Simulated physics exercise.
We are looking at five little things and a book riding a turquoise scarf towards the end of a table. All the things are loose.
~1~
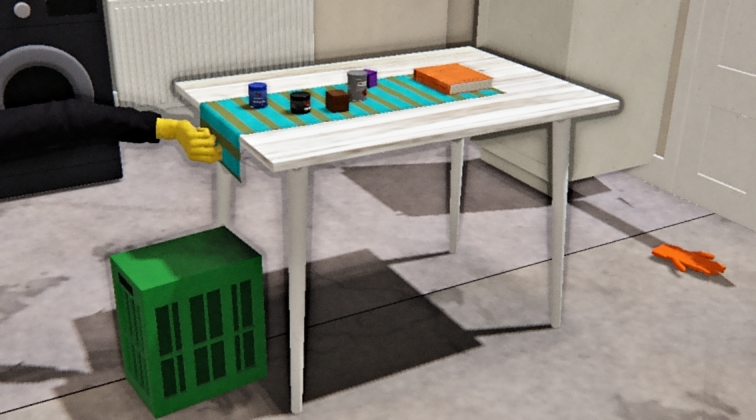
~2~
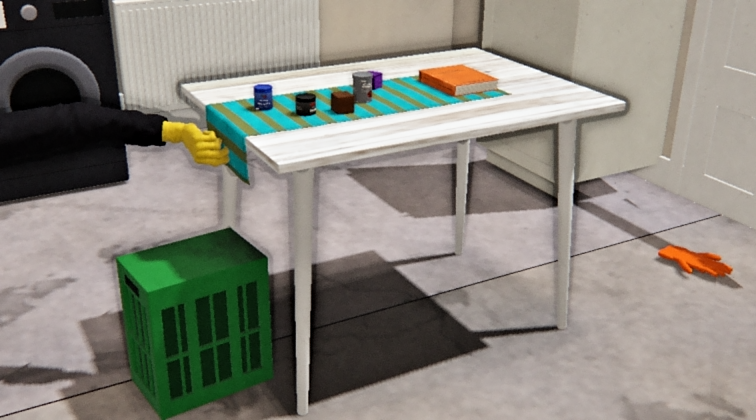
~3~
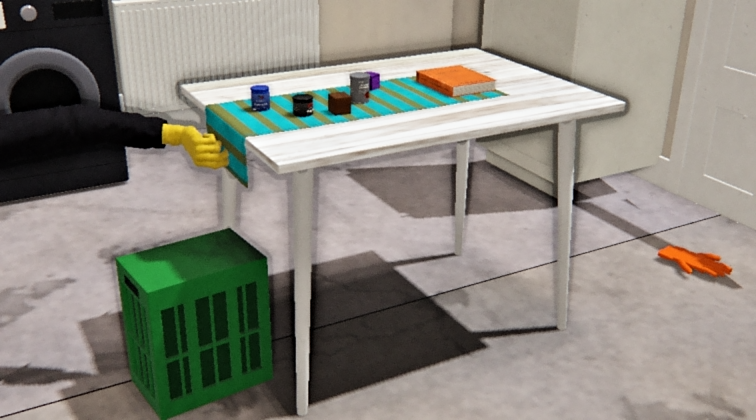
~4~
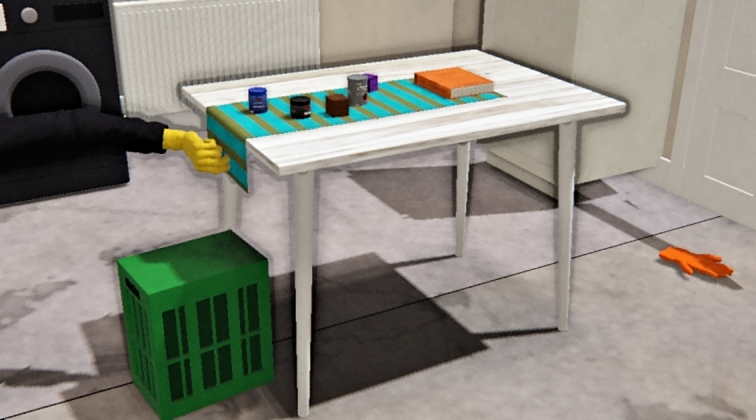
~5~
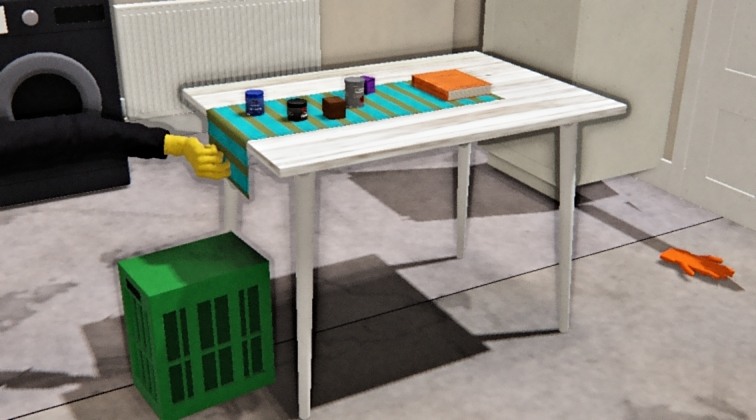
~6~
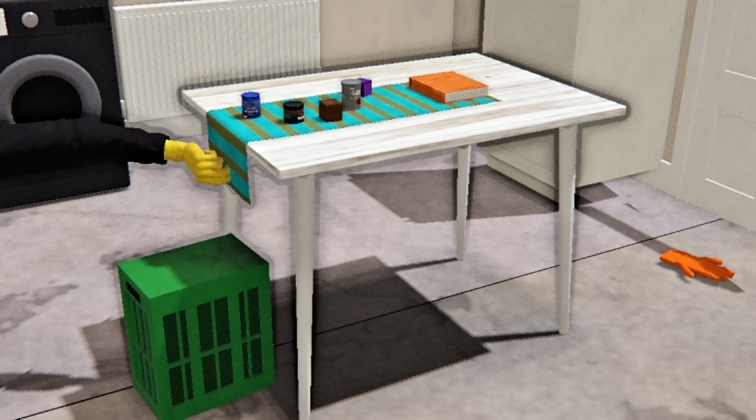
A turquoise striped scarf slides slowly toward the left end of a white table as a yellow-gloved hand pulls its hanging end downward. The small pots, can, cubes and orange book ride along with it, shifting slightly left together, still upright on the cloth above a green crate.
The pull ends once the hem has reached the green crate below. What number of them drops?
It carries off two.
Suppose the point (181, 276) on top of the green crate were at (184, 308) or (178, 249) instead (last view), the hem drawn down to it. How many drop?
Then 3 and 1.
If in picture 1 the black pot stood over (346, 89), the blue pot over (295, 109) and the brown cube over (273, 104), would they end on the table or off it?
The black pot keeps its place on top; the blue pot comes down; the brown cube is carried off.
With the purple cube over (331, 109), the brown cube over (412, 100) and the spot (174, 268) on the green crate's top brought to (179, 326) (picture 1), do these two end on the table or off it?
The purple cube goes over; the brown cube holds on.
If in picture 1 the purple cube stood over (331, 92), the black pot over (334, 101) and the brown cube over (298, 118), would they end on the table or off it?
The purple cube keeps its place on top; the black pot remains up; the brown cube falls.
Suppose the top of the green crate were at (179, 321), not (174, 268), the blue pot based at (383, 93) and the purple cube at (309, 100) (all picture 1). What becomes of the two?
The blue pot stays on; the purple cube tumbles off.
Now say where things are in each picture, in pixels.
The first picture shows hem (241, 183); blue pot (257, 84); black pot (300, 94); brown cube (337, 92); grey can (357, 72); purple cube (367, 71); top of the crate (174, 268).
The second picture shows hem (250, 185); blue pot (263, 86).
The third picture shows hem (248, 188); black pot (303, 97).
The fourth picture shows hem (248, 193); brown cube (337, 97); top of the crate (180, 272).
The fifth picture shows hem (249, 199); grey can (354, 79).
The sixth picture shows hem (250, 204); blue pot (251, 94); black pot (293, 103); brown cube (331, 101); grey can (351, 81); purple cube (362, 80).
Soon after, hem near (230, 206); all still up.
After that, hem near (231, 236); blue pot gone.
And then, hem on the crate; blue pot and black pot gone.
In the end, hem on the crate; blue pot and black pot gone. The answer is two.
